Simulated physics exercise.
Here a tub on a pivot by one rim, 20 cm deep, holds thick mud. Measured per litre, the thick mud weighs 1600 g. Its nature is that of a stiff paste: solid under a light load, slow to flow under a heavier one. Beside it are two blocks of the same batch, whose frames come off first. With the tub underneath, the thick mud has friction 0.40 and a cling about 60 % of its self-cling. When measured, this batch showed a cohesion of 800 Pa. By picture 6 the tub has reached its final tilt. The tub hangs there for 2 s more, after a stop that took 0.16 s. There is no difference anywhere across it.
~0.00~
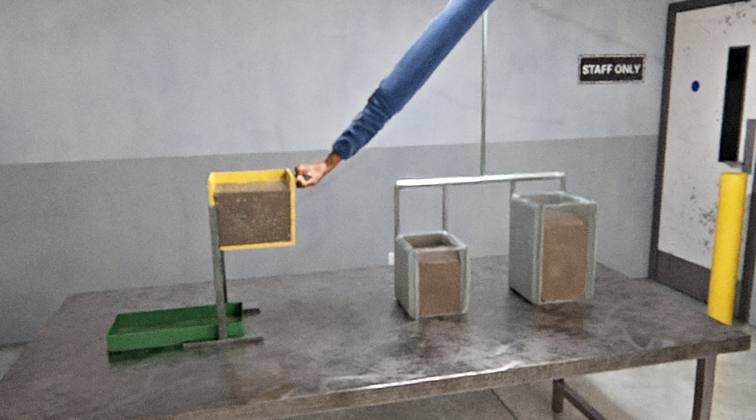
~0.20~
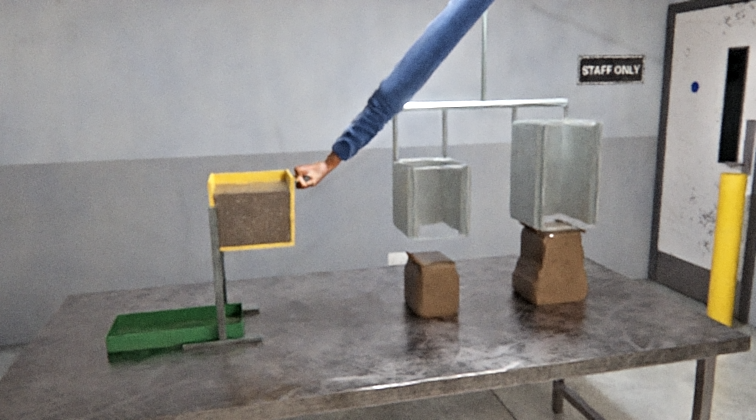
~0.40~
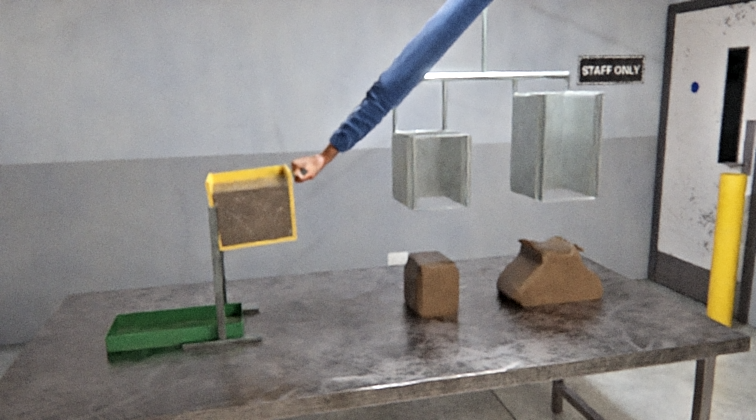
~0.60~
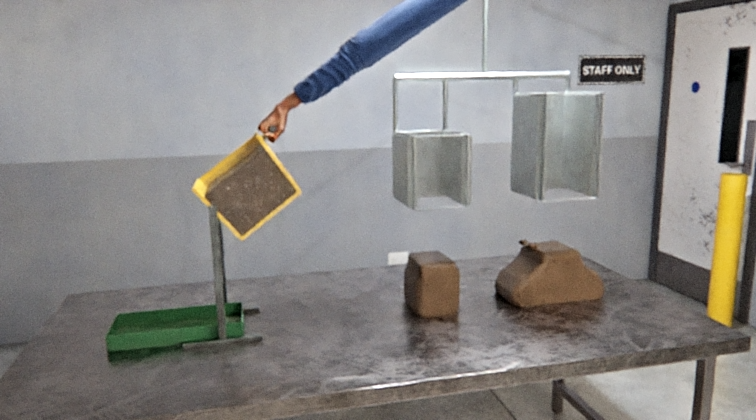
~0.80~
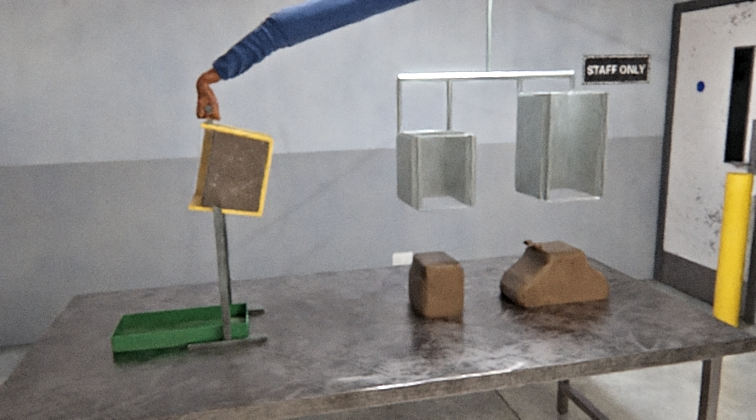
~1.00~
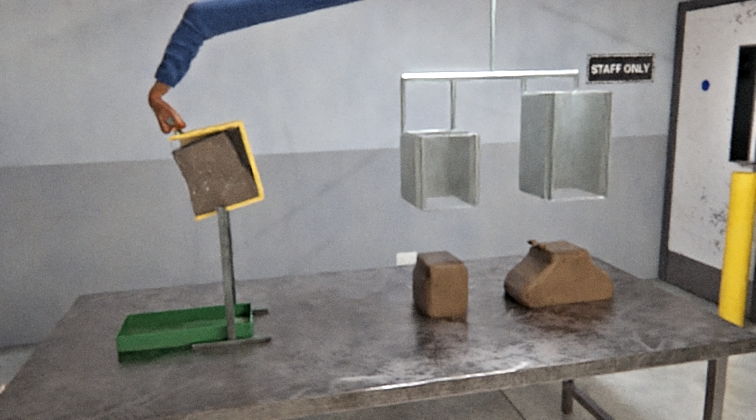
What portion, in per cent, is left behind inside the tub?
The portion left inside is around 0 %.
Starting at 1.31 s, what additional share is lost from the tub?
Load share from then on: Near 30 %.
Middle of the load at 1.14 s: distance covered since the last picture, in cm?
It has moved around 8 centimetres.
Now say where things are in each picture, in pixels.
Handle-side rim at (291, 178), tilt 0 degrees; top of the thick mud at (228, 192); blocks stand 19 cm, 30 cm (left to right), in the first picture.
Handle-side rim at (291, 179), tilt 0 degrees; top of the thick mud at (228, 193); blocks stand 19 cm, 26 cm (left to right), in the second picture.
Handle-side rim at (288, 173), tilt 4 degrees; top of the thick mud at (283, 185); blocks stand 19 cm, 19 cm (left to right), in the third picture.
Handle-side rim at (258, 139), tilt 36 degrees; top of the thick mud at (262, 152); blocks stand 19 cm, 19 cm (left to right), in the fourth picture.
Handle-side rim at (201, 128), tilt 78 degrees; top of the thick mud at (219, 133); blocks stand 19 cm, 19 cm (left to right), in the fifth picture.
Handle-side rim at (170, 141), tilt 102 degrees; top of the thick mud at (225, 134); blocks stand 19 cm, 19 cm (left to right), in the sixth picture.
After 1.14 s, the tub is at 102 degrees and holds 65 %.
After 1.31 s, the tub is at 102 degrees and holds 32 %.
After 1.48 s, the tub is at 102 degrees and holds 22 %.
After 1.65 s, the tub is at 102 degrees and holds 9 %.
After 3.00 s, at the end, the tub is at 102 degrees and holds 0 %.
